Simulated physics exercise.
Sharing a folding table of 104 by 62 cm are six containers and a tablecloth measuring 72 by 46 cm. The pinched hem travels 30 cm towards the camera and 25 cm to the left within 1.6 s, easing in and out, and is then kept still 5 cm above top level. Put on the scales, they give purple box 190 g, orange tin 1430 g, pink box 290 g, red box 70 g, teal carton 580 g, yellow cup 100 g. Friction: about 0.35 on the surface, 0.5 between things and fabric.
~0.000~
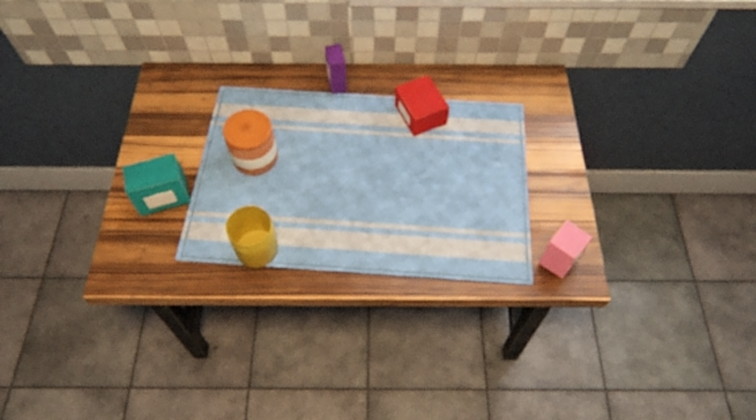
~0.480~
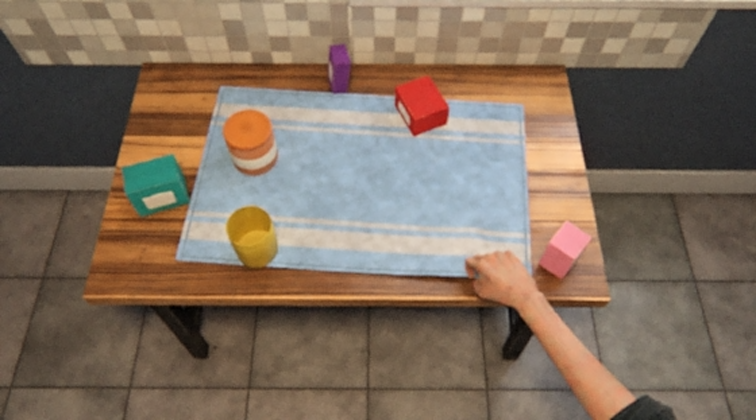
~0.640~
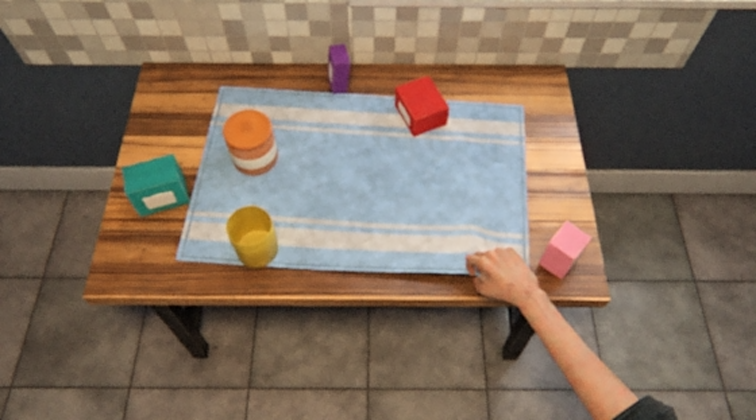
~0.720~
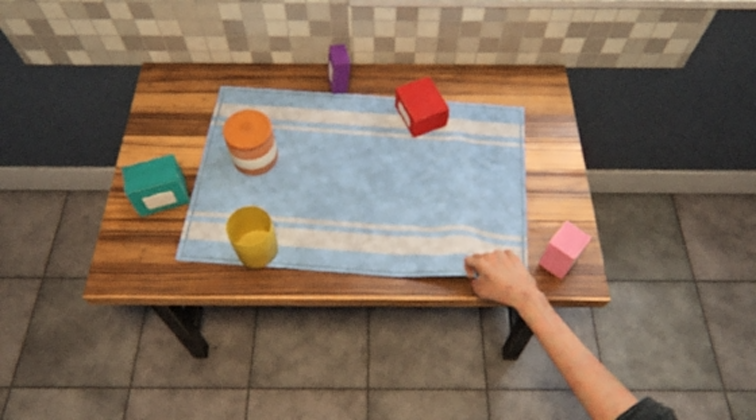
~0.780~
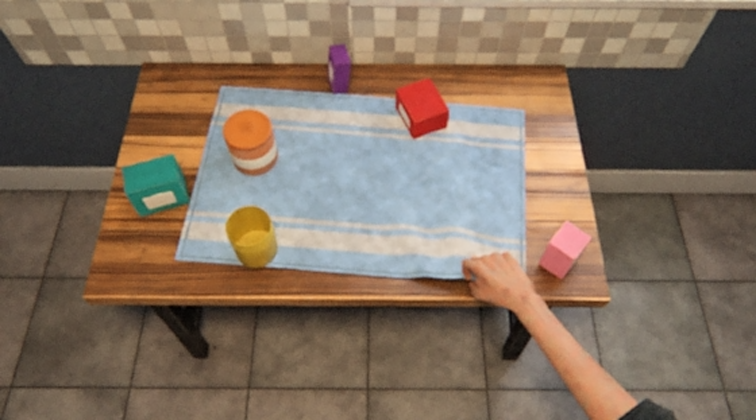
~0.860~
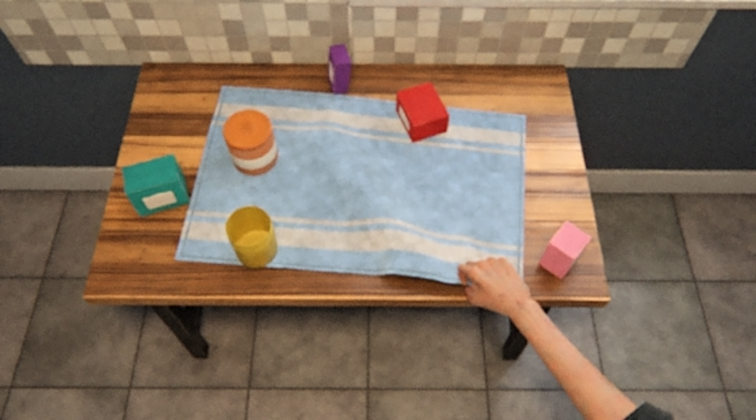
A hand reached in, pinched the front right corner of the blue tablecloth and pulled it slightly forward and left, rumpling the cloth, while the six containers on the table barely moved.
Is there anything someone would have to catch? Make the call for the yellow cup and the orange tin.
At the end, my guess is the yellow cup ends up on the surface; my guess is the orange tin ends up on the surface.
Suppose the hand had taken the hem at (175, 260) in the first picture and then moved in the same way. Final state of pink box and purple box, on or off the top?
Pink box: Still on top; purple box: Still on top.
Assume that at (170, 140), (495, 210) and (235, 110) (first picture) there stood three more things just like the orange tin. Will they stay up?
In turn: Stays up, drops off, remains.
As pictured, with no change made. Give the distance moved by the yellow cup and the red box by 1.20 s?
Approx. shift - yellow cup: 0 cm; red box: 10 cm.
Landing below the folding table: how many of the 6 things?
That gives 0.
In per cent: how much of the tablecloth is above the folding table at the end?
Roughly 60% of it.
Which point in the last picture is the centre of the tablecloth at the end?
Near (333, 273).
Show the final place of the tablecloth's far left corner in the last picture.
Near (304, 110).
At 1.2 s, 95 % of the tablecloth is still over the top; red box 9 cm off its start.
At 1.5 s, 80 % of the tablecloth is still over the top; yellow cup 8 cm off its start, orange tin 2 cm off its start, red box 21 cm off its start.
At 1.9 s, 70 % of the tablecloth is still over the top; yellow cup 10 cm off its start at (194, 239), orange tin 7 cm off its start at (261, 152), red box 32 cm off its start at (437, 220).
At 2.2 s, 60 % of the tablecloth is still over the top; yellow cup 12 cm off its start, orange tin 10 cm off its start, red box 37 cm off its start.
At 3.8 s, 60 % of the tablecloth is still over the top; yellow cup 12 cm off its start at (189, 248), orange tin 11 cm off its start at (266, 167), red box 37 cm off its start at (440, 245).
